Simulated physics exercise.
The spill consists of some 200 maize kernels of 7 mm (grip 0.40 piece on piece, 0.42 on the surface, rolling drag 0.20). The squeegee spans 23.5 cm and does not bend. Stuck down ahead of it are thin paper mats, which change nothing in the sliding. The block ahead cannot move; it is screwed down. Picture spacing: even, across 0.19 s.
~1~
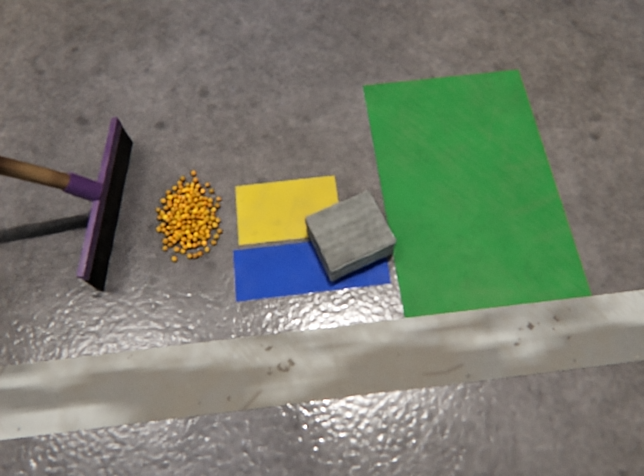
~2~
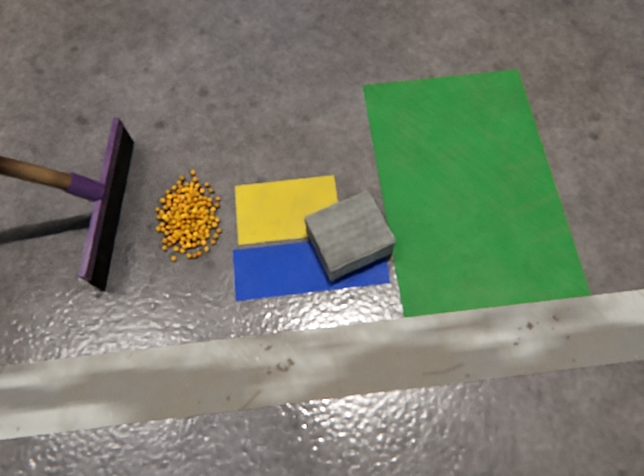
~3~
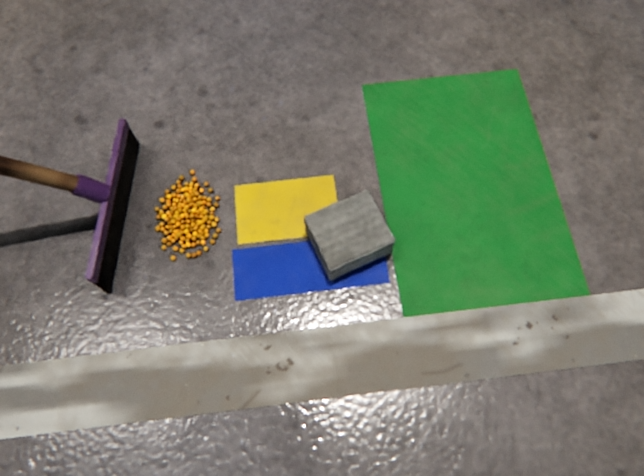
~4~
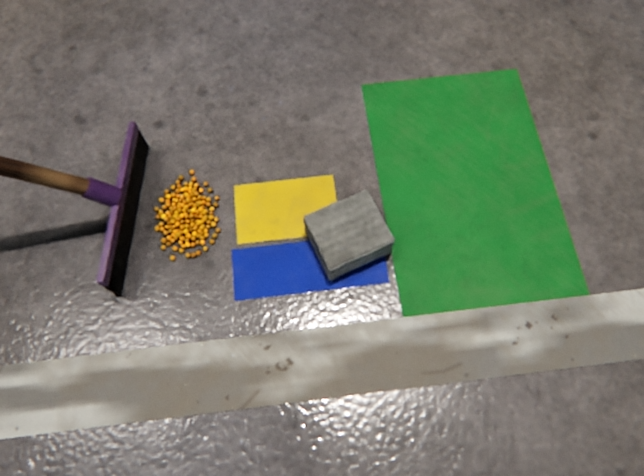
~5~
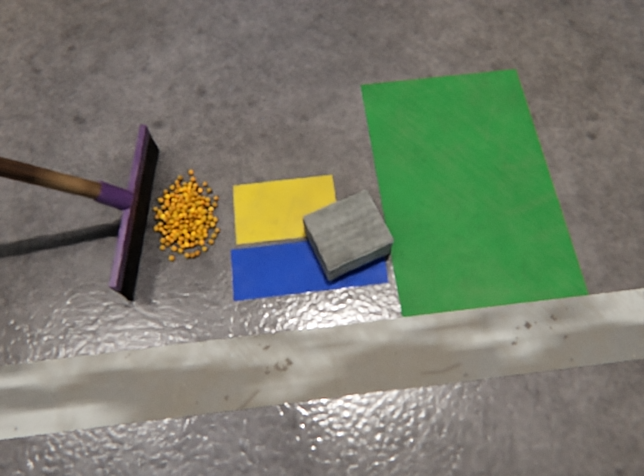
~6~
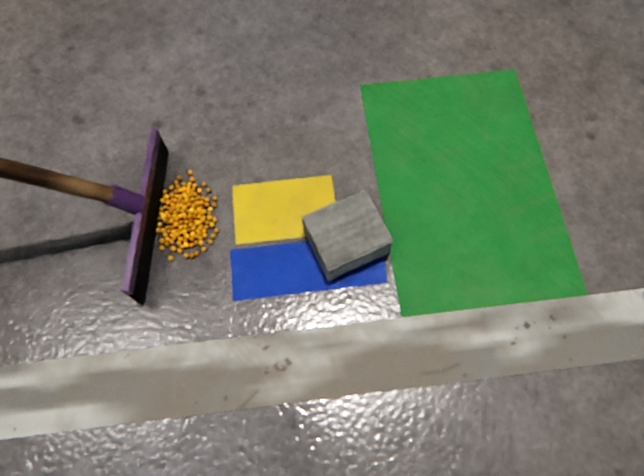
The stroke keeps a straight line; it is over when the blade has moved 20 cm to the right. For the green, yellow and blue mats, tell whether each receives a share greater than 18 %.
Green mat: Not greater. Yellow mat: Greater. Blue mat: Greater.
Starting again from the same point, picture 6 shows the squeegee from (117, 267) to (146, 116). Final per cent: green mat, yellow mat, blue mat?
The green mat ends with 0 %, the yellow mat with 65 %, the blue mat with 10 %.
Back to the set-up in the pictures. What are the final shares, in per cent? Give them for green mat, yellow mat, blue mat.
Percent at rest - green mat: 0; yellow mat: 50; blue mat: 40.
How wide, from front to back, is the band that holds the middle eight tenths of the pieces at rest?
I'd guess near 12 cm, give or take.
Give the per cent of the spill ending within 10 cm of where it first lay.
0 per cent, about.
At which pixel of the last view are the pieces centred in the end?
In the final view, the middle lies around (281, 234).
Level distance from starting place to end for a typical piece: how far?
It works out at some 14 centimetres.
Then, 0.20 s after the last picture, squeegee 16 cm from its start, spill 13 cm wide; blue mat 10 %, yellow mat 45 %, off the mats 40 %.
Then, 0.39 s after the last picture, squeegee 22 cm from its start, spill 15 cm wide; blue mat 40 %, yellow mat 50 %, off the mats 10 %.
Then, 0.56 s after the last picture, squeegee 22 cm from its start, spill 16 cm wide; blue mat 40 %, yellow mat 50 %, off the mats 10 %.
In the end, blue mat 40 %, yellow mat 50 %, green mat 0 %, off the mats 10 %.
